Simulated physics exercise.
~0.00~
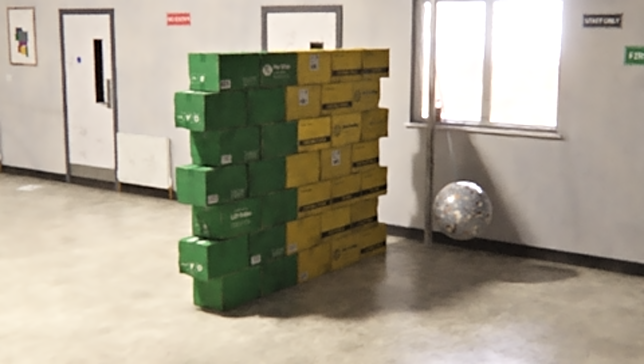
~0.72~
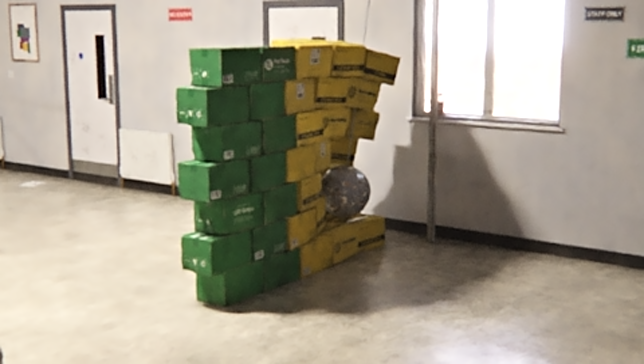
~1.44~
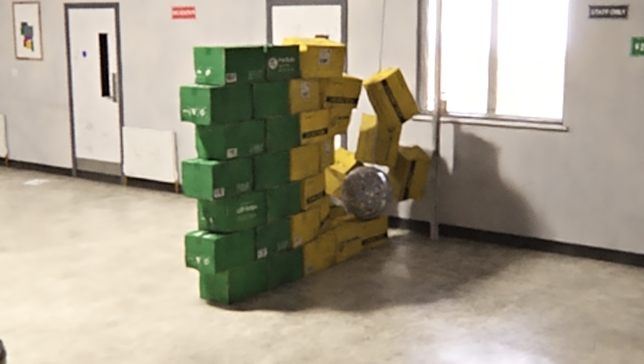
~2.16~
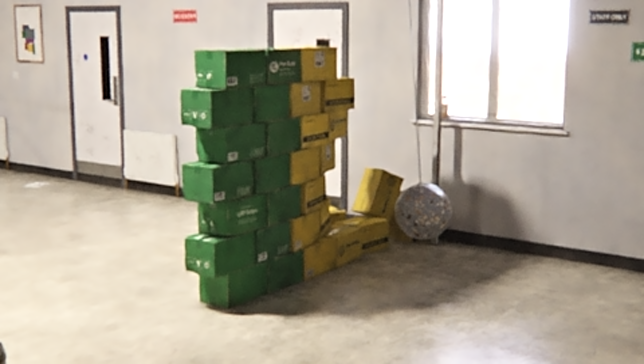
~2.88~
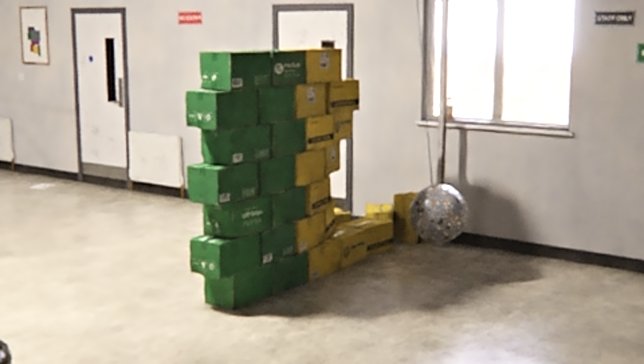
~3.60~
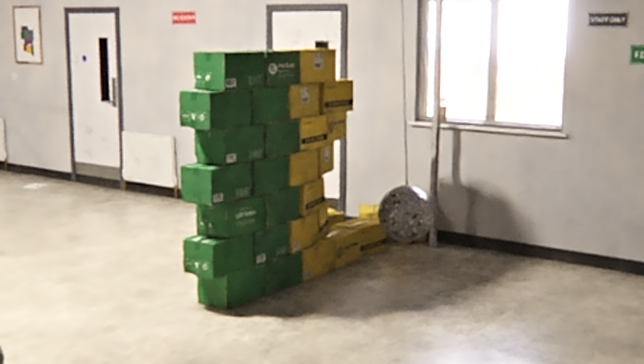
Silver-grey ball on a line swinging left into a wall of green and yellow boxes, toppling yellow ones while the green stay standing.
